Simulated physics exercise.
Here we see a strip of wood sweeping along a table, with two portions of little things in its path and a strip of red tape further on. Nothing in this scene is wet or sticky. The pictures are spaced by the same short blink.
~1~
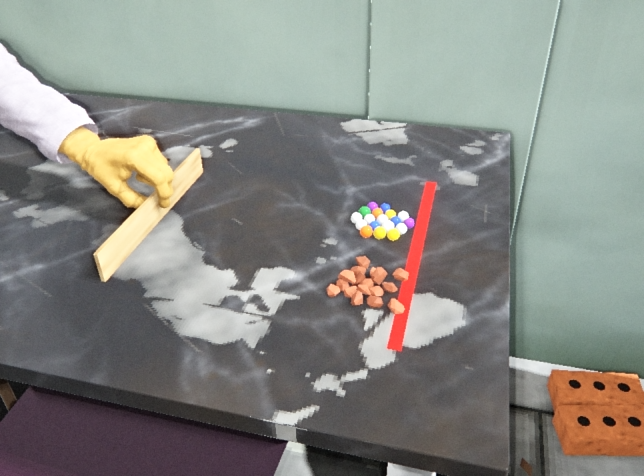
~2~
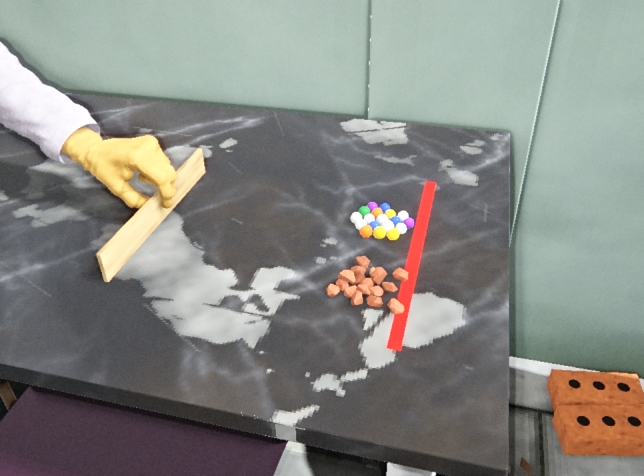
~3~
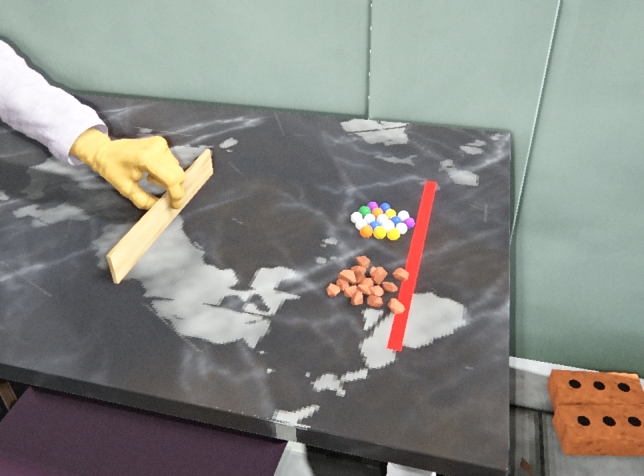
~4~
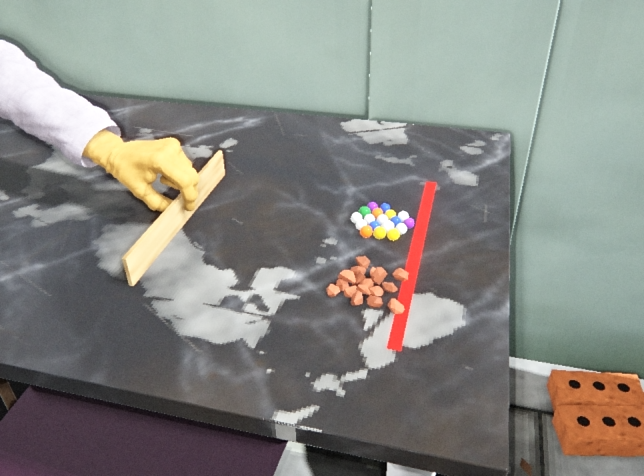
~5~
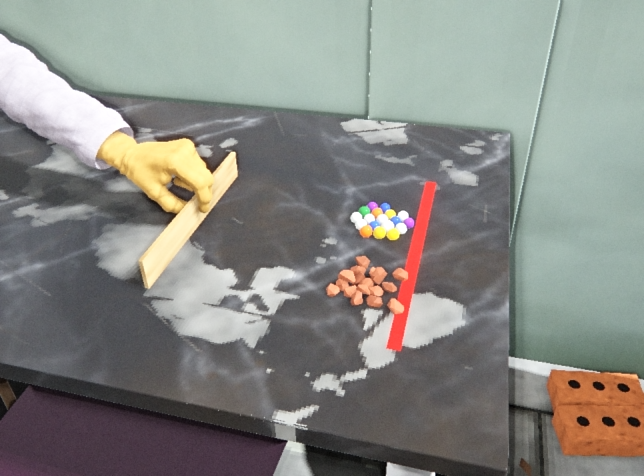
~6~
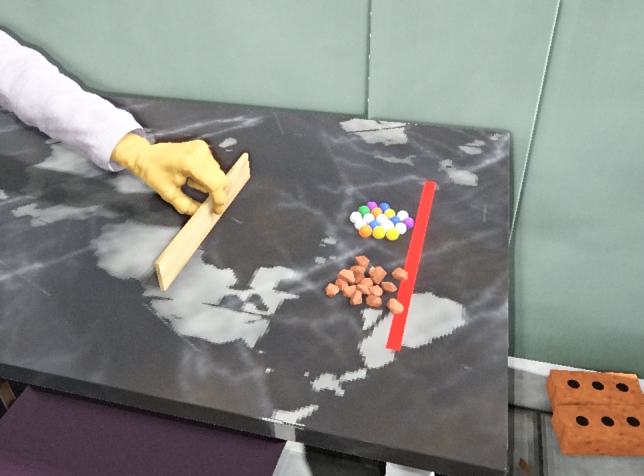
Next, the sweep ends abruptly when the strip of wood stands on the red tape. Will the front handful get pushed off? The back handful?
Front handful: No fall, back handful: Partial fall.
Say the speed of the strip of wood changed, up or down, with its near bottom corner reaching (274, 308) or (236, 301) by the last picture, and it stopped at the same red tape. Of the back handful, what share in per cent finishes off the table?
100 % and 100 %.
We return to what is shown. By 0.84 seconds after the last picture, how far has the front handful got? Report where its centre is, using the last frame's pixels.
My guess for the middle is near (439, 296).
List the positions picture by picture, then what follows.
Strip of wood at (108, 258), at rest; red tape at (430, 189), well back from the edge; edge at (510, 268); front handful at (366, 285), a few bits of crushed brick; back handful at (382, 220), a few glass marbles, in the first frame.
Strip of wood at (111, 258); back handful at (382, 220), in the second frame.
Strip of wood at (120, 260); front handful at (366, 285), in the third frame.
Strip of wood at (135, 262); back handful at (382, 220), in the fourth frame.
Strip of wood at (151, 264); front handful at (366, 285), in the fifth frame.
Strip of wood at (167, 266); red tape at (429, 188); edge at (509, 268); front handful at (365, 285); back handful at (382, 220), in the sixth frame.
Then, 0.41 s after the last picture, strip of wood still moving, near (316, 214); front handful all on the table, its front near (395, 307); back handful all on the table, its front near (408, 223).
Then, 0.84 s after the last picture, strip of wood stopped at the red tape; front handful all on the table, its front near (459, 297); back handful all on the table, its front near (483, 231).
Then, 1.12 s after the last picture, strip of wood stopped at the red tape; front handful all on the table, its front near (462, 299); back handful about a third over the edge.
At rest, strip of wood stopped at the red tape; front handful all on the table, its front near (462, 299); back handful all over the edge.
